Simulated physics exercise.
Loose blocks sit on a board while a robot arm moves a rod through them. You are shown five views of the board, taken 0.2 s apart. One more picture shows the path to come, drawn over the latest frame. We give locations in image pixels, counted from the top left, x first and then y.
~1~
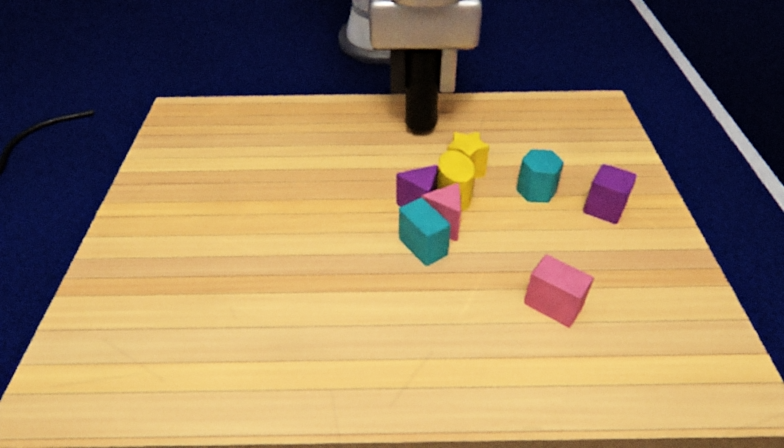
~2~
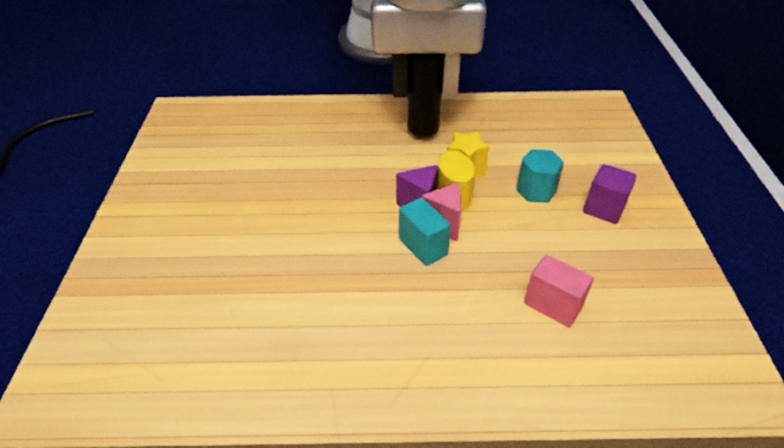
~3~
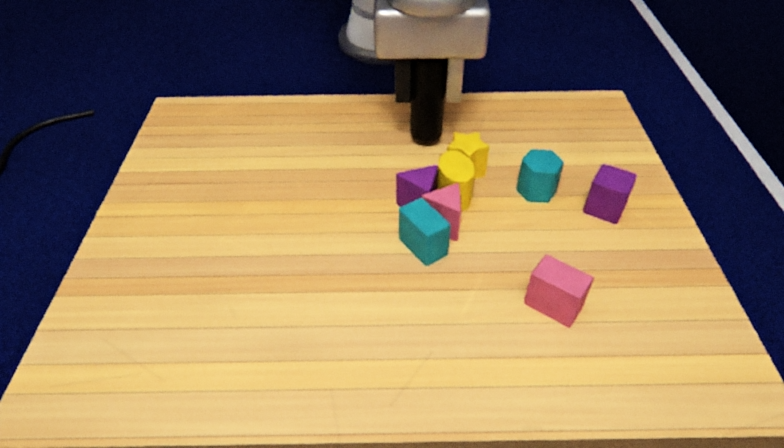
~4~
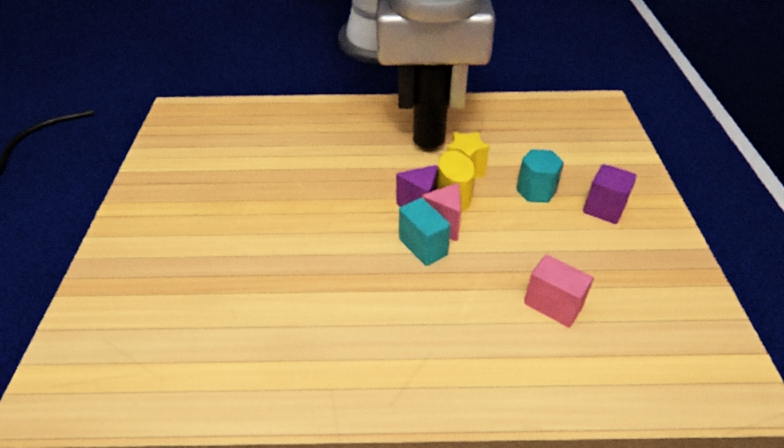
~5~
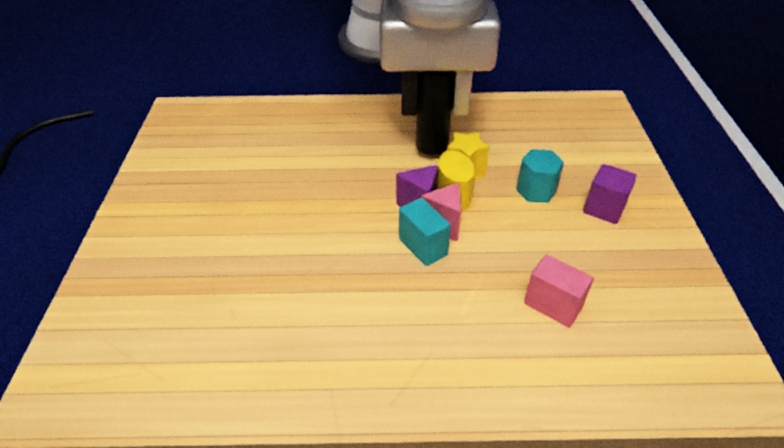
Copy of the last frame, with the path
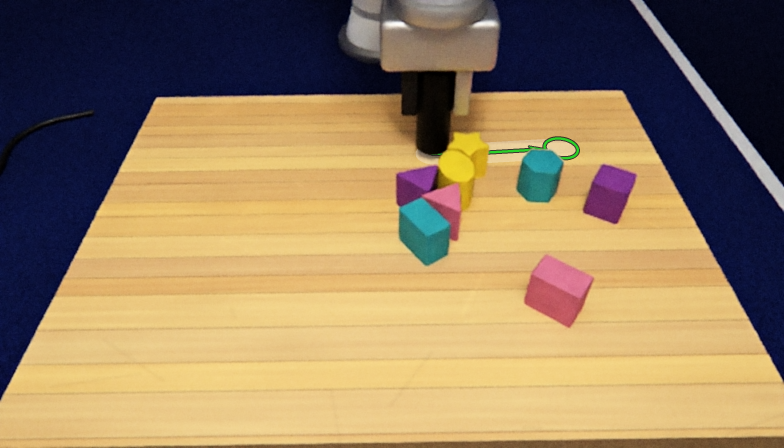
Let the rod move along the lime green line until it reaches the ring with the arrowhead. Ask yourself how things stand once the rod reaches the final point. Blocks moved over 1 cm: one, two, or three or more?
It displaces one.
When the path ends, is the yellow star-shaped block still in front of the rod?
No, it doesn't check out.
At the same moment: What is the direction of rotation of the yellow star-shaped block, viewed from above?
It ends up turned clockwise.
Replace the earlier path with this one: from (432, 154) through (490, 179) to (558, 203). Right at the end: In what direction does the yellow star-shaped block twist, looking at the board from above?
It twists with the clock when seen from above.
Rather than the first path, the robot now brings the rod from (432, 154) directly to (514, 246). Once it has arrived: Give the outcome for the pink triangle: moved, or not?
Moved.
The drawn path runs from (432, 154) directly to (561, 148).
What follows on the original path. One third of the way, rod at (477, 145); yellow star-shaped block at (483, 145), turned 55° clockwise.
Two thirds of the way, rod at (521, 143); yellow star-shaped block at (483, 145), turned 60° clockwise.
At the end, rod at (563, 141); yellow elliptical block not moved; yellow star-shaped block at (483, 145), turned 60° clockwise.
